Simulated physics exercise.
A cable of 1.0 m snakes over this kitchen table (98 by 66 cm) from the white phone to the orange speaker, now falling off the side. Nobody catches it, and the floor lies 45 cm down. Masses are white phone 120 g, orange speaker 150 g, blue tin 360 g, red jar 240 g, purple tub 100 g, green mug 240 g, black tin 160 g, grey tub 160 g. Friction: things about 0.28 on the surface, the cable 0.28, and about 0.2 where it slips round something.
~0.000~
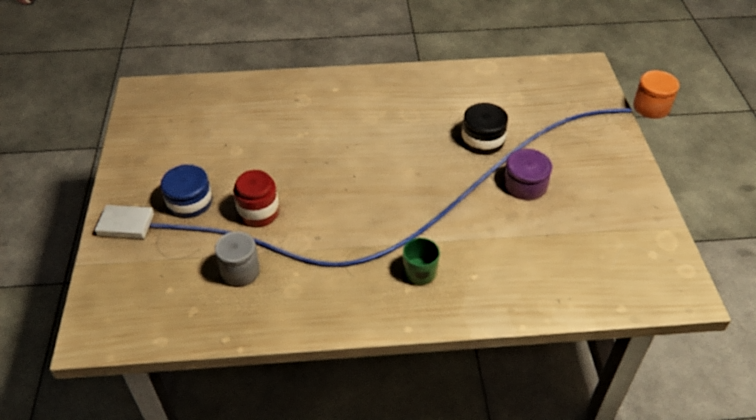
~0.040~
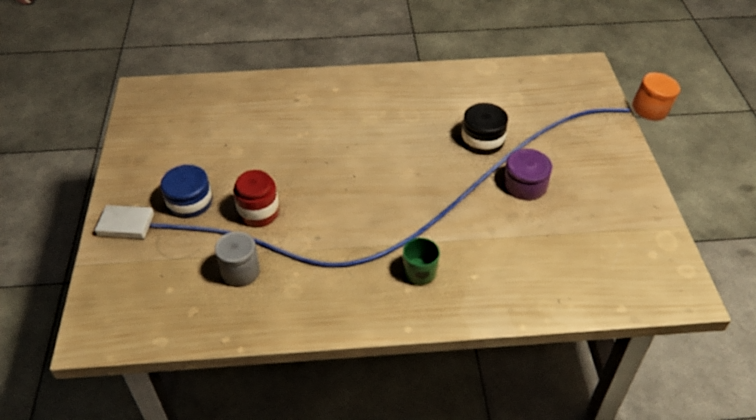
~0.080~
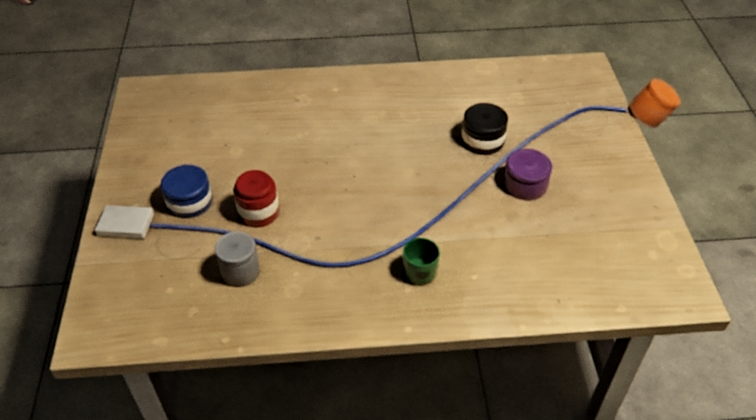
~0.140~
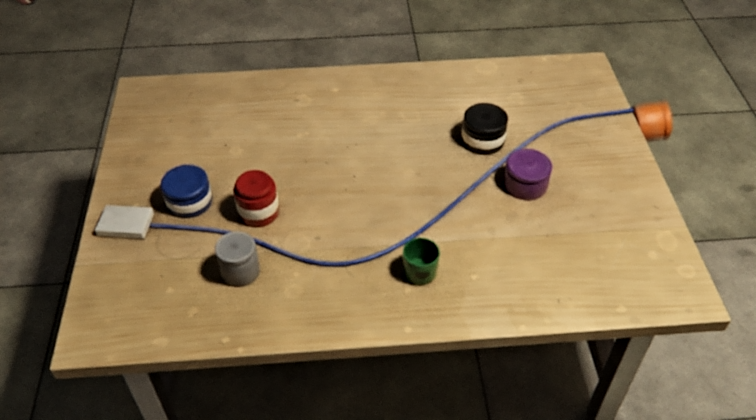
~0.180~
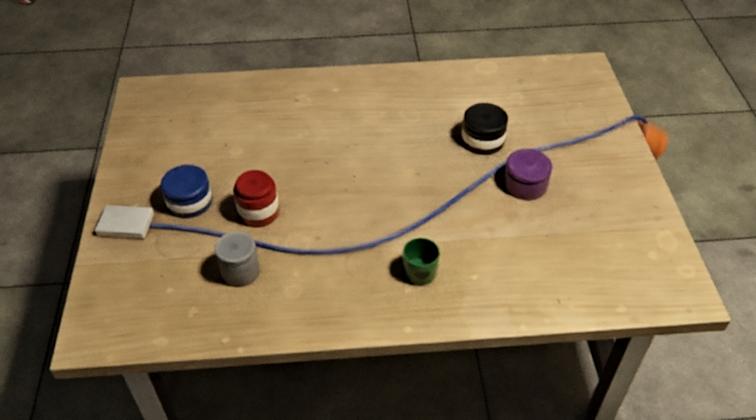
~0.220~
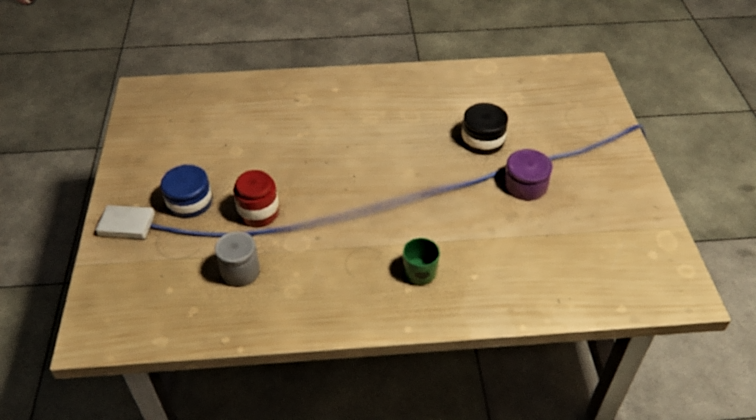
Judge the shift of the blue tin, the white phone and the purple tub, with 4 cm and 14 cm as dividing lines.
In order: The blue tin stays in the low band; the white phone ends far away; the purple tub barely shifts.
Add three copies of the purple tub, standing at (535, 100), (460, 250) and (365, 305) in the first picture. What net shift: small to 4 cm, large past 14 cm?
In turn: Small, small, small.
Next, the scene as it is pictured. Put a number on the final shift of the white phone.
White phone 35 cm.
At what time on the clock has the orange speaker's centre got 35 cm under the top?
About: 0.60 s.
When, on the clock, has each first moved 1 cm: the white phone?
About: White phone 0.26 s.
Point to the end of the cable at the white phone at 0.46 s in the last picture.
At about (220, 235).
After 0.5 s, the cable's tail end at (220, 235); white phone 12 cm off its start, orange speaker over the edge, red jar 1 cm off its start.
After 0.7 s, the cable's tail end at (327, 227); white phone 29 cm off its start, orange speaker over the edge, red jar 1 cm off its start.
After 1.0 s, the cable's tail end at (374, 219); white phone 36 cm off its start at (348, 216), orange speaker over the edge, red jar 1 cm off its start at (255, 177).
After 1.2 s, the cable's tail end at (374, 219); white phone 36 cm off its start, orange speaker over the edge, red jar 1 cm off its start.
After 2.4 s, the cable's tail end at (374, 219); white phone 36 cm off its start at (348, 216), blue tin 1 cm off its start at (187, 179), purple tub 0 cm off its start at (531, 165), orange speaker over the edge.
